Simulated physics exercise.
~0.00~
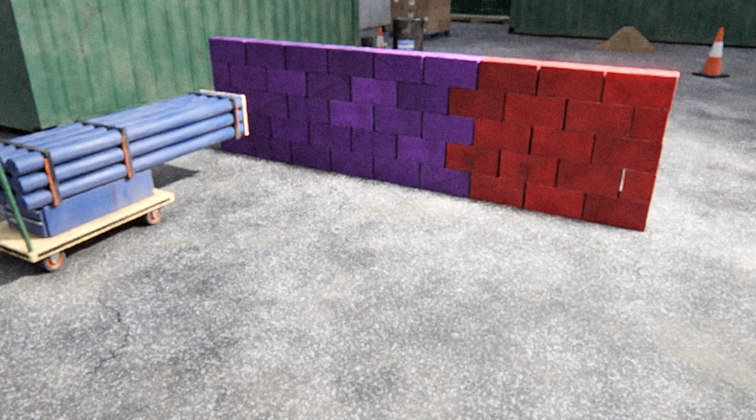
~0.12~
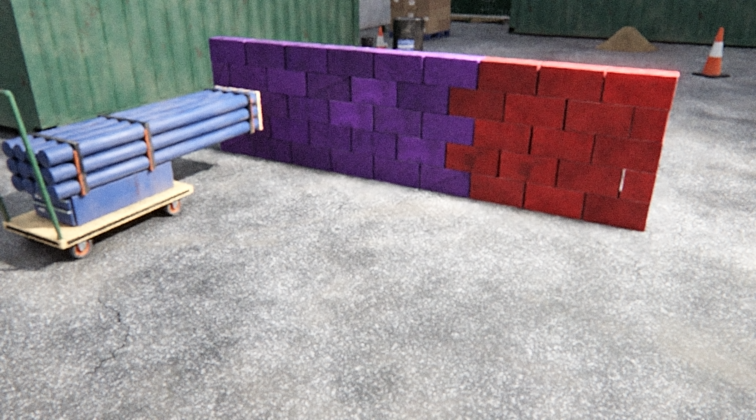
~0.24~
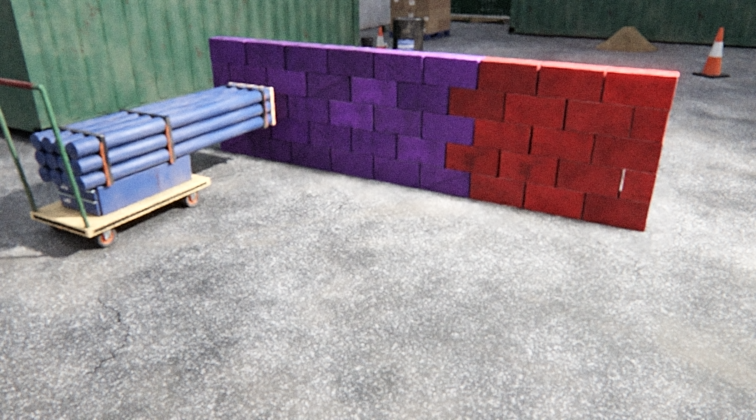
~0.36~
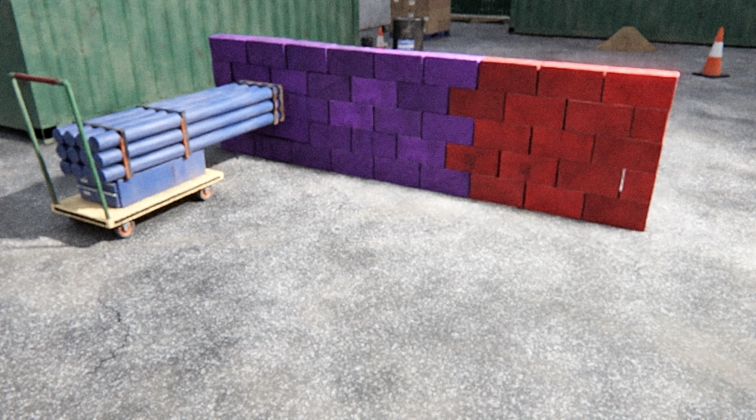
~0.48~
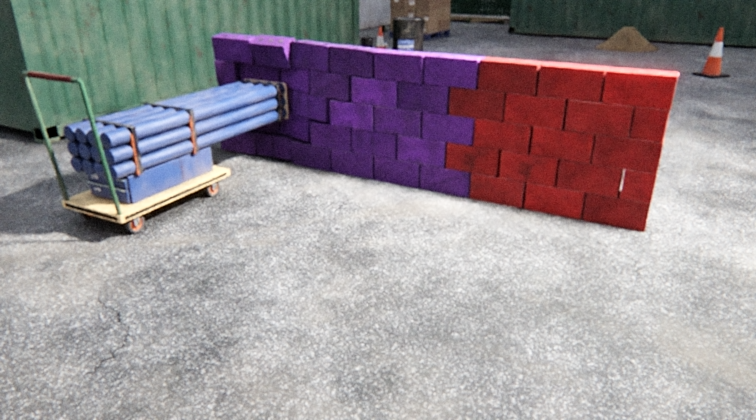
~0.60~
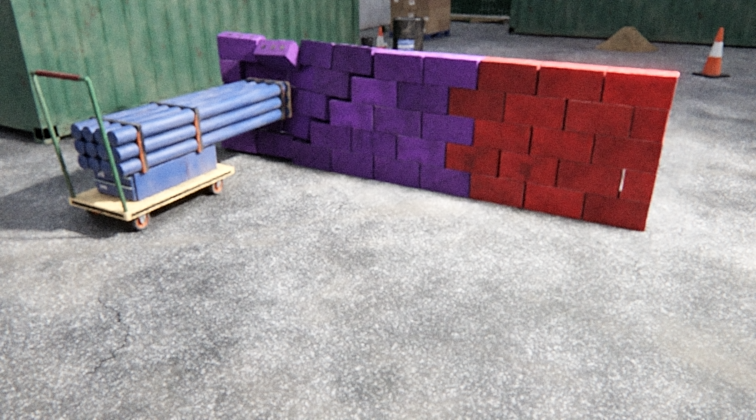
A trolley carrying a strapped bundle of blue pipes rolled in from the left and pushed the pipe ends into the purple part of a block wall, shoving and tilting several blocks near its left end.
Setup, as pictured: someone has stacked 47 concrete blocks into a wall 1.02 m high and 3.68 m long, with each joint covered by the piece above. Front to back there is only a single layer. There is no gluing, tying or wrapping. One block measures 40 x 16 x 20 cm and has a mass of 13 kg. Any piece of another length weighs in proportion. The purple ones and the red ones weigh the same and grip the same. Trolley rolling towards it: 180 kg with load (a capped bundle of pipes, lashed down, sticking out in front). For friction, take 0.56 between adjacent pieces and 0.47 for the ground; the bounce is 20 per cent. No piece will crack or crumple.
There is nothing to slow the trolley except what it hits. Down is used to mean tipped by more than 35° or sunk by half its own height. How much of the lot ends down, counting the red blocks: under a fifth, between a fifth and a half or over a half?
The share that ends down is below one fifth.
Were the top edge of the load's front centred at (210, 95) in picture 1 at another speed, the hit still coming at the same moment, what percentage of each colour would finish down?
Down at the end: Red 0 per cent, purple 50 per cent.
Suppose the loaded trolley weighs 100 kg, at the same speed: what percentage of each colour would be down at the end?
Red 0, purple 50 %.
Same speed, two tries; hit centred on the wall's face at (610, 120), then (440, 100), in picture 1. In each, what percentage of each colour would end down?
You'd get red at 60 followed by 10, and purple at 0 followed by 30 percent.
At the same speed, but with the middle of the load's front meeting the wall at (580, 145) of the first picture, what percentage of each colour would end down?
That would leave red at 80 % and purple at 0 %.
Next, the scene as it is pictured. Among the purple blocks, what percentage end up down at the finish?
Colour purple - 50 percent down at the end.
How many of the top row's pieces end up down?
The count is 4.
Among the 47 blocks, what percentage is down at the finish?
Something close to 30 percent of them.
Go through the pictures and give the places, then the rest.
In the first frame (pixels give the middle of a visible side), load (240, 109) 45 cm short of the wall; top red block (507, 78); top purple block (227, 52); none has stirred.
The second frame shows load (255, 105) 27 cm short of the wall; top red block (507, 78).
The third frame shows load (268, 101) 10 cm short of the wall; top red block (507, 78).
The fourth frame shows load (278, 97) 38 mm into the wall's line; top red block (507, 78); top purple block (228, 51) 5° from how it stood; movement in 9 of them.
The fifth frame shows load (283, 95) 12 cm into the wall's line; top red block (507, 78); top purple block (232, 50) 6° from how it stood; steepest lean 21°, the block at (269, 56); movement in 15 of them.
The sixth frame shows load (286, 94) 16 cm into the wall's line; top red block (507, 78); top purple block (237, 49) 7° from how it stood; steepest lean 44°, the block at (276, 62); movement in 16 of them.
After 0.86 s, load 24 cm past the wall's line, still rolling; none of the 17 red blocks down (5 of 47 in all colours); top red block unmoved; top purple block 19° from how it stood.
After 1.12 s, load 31 cm past the wall's line, still rolling; none of the 17 red blocks down (15 of 47 in all colours); top red block unmoved; top purple block 49° from how it stood, 54 cm lower.
In the end (2.3 s), load 42 cm past the wall's line, stopped; none of the 17 red blocks down (15 of 47 in all colours); top red block unmoved; top purple block on its side. That is 0 per cent. From the last view, middles, top red block near (510, 76), top purple block near (271, 120).
